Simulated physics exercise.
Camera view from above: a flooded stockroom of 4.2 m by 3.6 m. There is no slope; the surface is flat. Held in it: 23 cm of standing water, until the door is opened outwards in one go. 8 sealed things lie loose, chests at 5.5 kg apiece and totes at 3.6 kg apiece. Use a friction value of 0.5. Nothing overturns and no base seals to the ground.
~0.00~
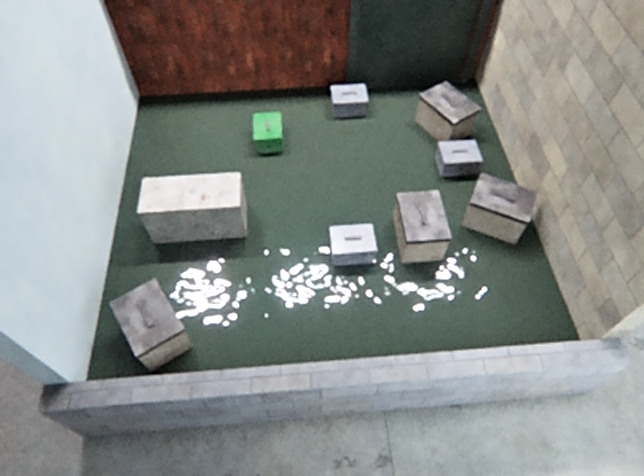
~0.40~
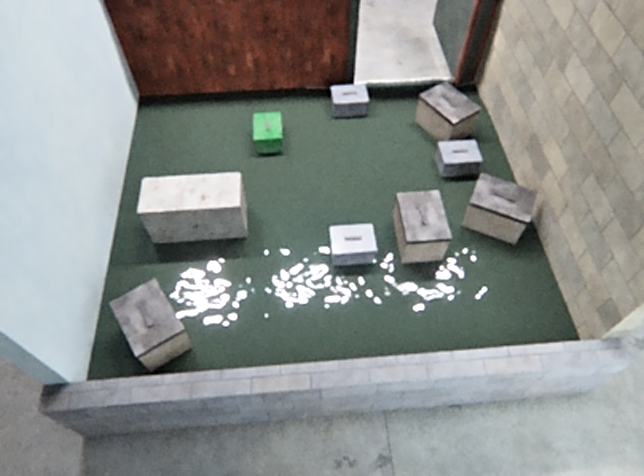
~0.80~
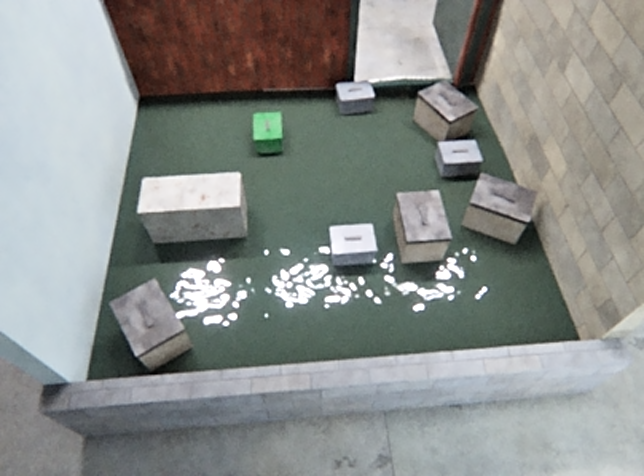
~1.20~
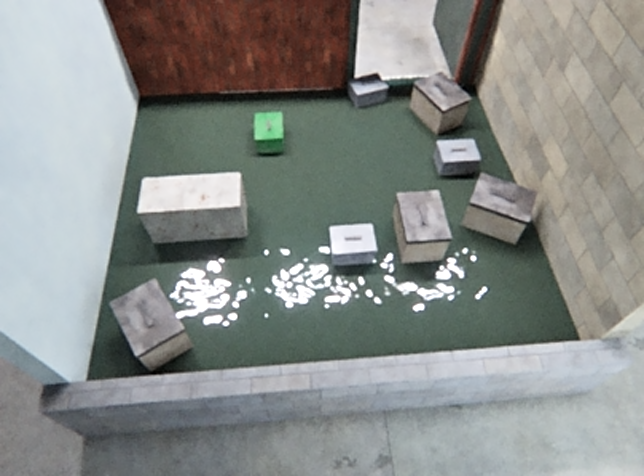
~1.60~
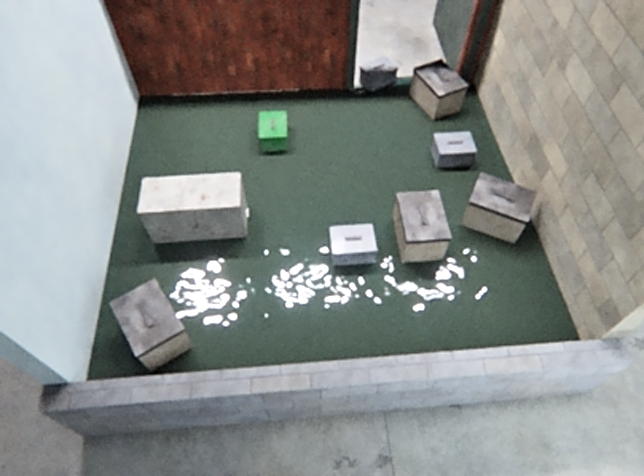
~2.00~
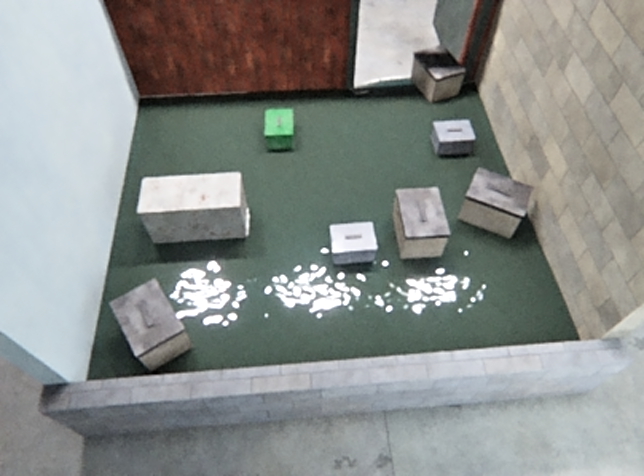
A dark panel in the back wall of the flooded room opened, then a small grey tote drifted through the gap and out of sight while a nearby chest and the green tote shifted slightly.
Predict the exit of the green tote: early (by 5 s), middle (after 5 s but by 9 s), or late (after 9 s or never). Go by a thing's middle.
Middle.
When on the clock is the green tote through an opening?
At roughly 6.0 seconds.
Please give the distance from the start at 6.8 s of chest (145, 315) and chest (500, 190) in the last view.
Taking them in the order asked, 20 cm and then 150 cm.
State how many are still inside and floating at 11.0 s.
Total: 2.
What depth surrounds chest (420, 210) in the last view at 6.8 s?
I'd say some 16 cm.
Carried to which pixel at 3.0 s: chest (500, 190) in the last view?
About pixel (496, 162).
After 3.0 s the green tote is near (302, 115), 0.4 m from its start, afloat; 2 of 8 are out; 6 afloat.
After 6.8 s the green tote has gone out (at 5.8 s); 4 of 8 are out; 4 afloat.
After 11.0 s the green tote has gone out (at 5.8 s); 6 of 8 are out; 2 afloat.
After 15.0 s the green tote has gone out (at 5.8 s); 7 of 8 are out; 1 afloat.
